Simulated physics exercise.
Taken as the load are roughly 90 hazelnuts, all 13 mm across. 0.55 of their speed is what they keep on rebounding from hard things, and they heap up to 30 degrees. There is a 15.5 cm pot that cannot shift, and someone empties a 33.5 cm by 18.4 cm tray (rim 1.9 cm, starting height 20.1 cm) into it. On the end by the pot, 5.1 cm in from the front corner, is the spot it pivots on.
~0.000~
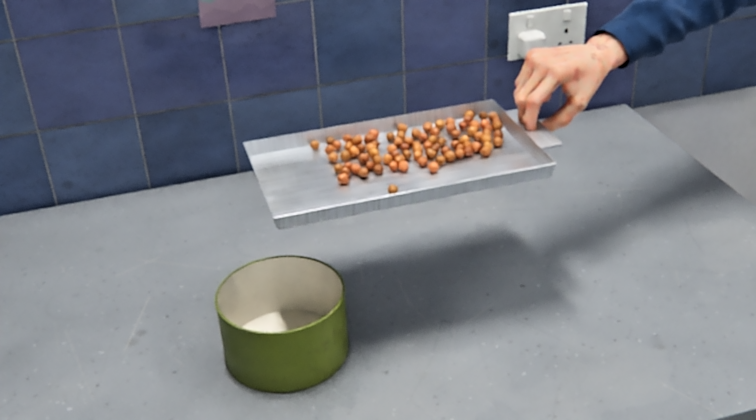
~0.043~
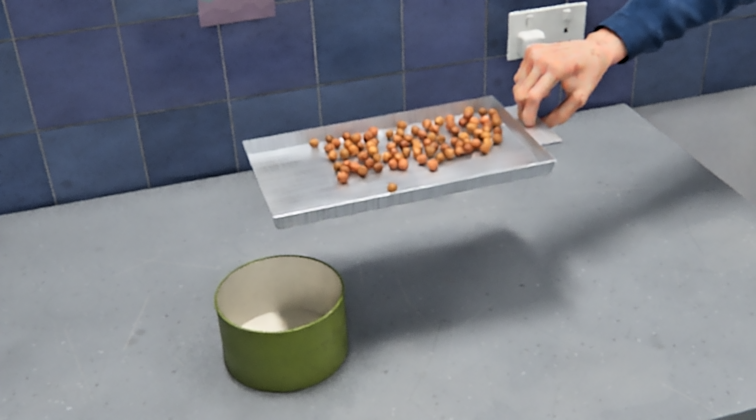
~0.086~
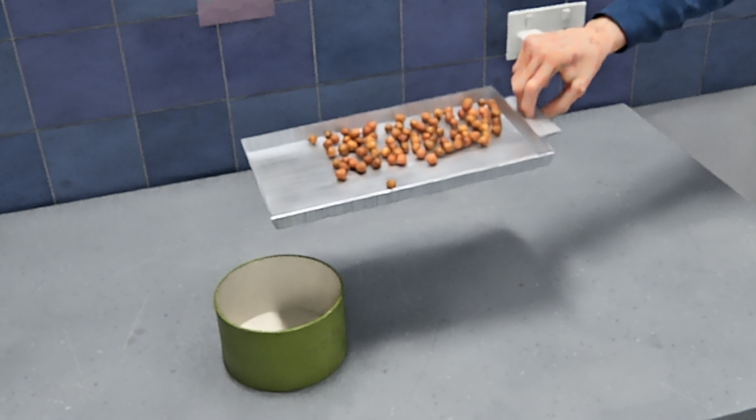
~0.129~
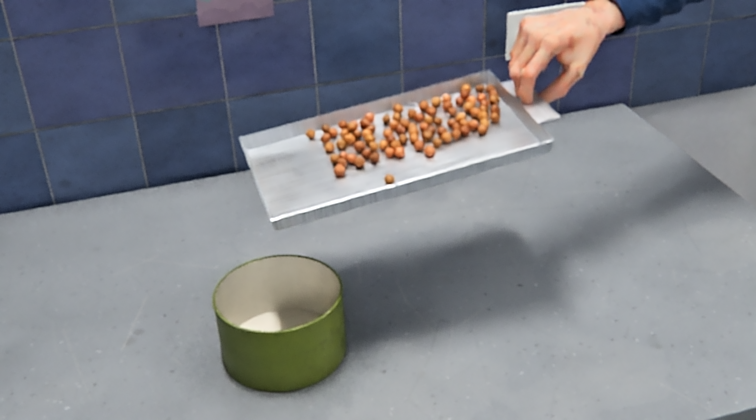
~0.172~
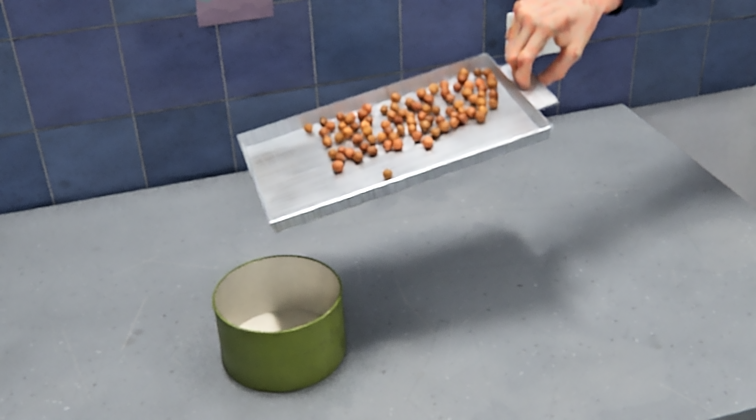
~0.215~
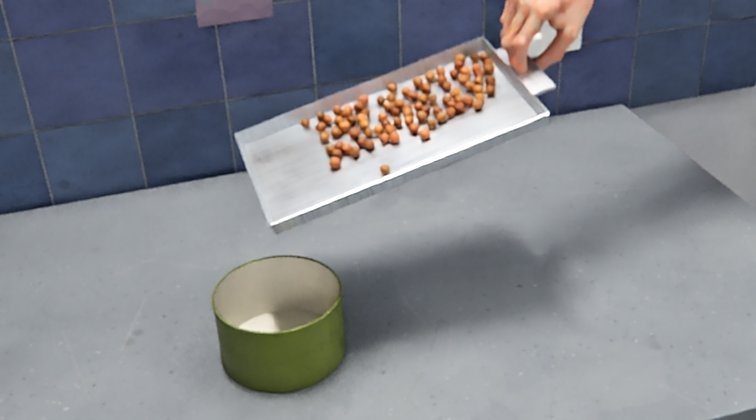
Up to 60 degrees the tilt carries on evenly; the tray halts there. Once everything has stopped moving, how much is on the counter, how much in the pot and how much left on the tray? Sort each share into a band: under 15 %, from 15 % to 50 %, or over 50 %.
Counter: From 15 % to 50 %; pot: From 15 % to 50 %; tray: From 15 % to 50 %.
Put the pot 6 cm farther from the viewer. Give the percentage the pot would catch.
In that case some 5 per cent.
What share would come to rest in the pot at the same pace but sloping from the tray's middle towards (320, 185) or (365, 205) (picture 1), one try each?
About 10 and 30 per cent.
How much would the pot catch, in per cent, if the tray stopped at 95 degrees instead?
I'd expect some 60 per cent in the pot.
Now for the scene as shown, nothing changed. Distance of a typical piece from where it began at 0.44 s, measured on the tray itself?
About 5 cm.
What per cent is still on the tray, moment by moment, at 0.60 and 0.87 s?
About 100, 50.
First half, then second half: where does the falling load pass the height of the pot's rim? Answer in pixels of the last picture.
First near (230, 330), later near (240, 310).
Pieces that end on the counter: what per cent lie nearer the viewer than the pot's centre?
About 90 per cent.
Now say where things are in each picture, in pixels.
The first picture shows tray tilt 0 degrees, front corners at (277, 215) and (551, 162); middle of the pieces at (416, 145); pot at (280, 292).
The second picture shows tray tilt 1 degrees, front corners at (276, 215) and (551, 159); middle of the pieces at (416, 143).
The third picture shows tray tilt 3 degrees, front corners at (275, 215) and (550, 151), lowest corner left front; middle of the pieces at (415, 137).
The fourth picture shows tray tilt 7 degrees, front corners at (273, 217) and (549, 139), lowest corner left front; middle of the pieces at (413, 127).
The fifth picture shows tray tilt 11 degrees, front corners at (272, 219) and (547, 125), lowest corner left front; middle of the pieces at (410, 117).
The sixth picture shows tray tilt 15 degrees, front corners at (271, 222) and (544, 112), lowest corner left front; middle of the pieces at (407, 108); pot at (277, 292). Its pace works out near 100 degrees a second.
After 0.44 s, tilt 38 degrees; the tray holds 100 %, the pot 0 %.
After 0.60 s, tilt 54 degrees; the tray holds 100 %, the pot 0 %.
After 0.87 s, tilt 60 degrees; the tray holds 50 %, the pot 15 %.
In the end, at 2.6 s, counter 35 %, pot 30 %, tray 35 %.
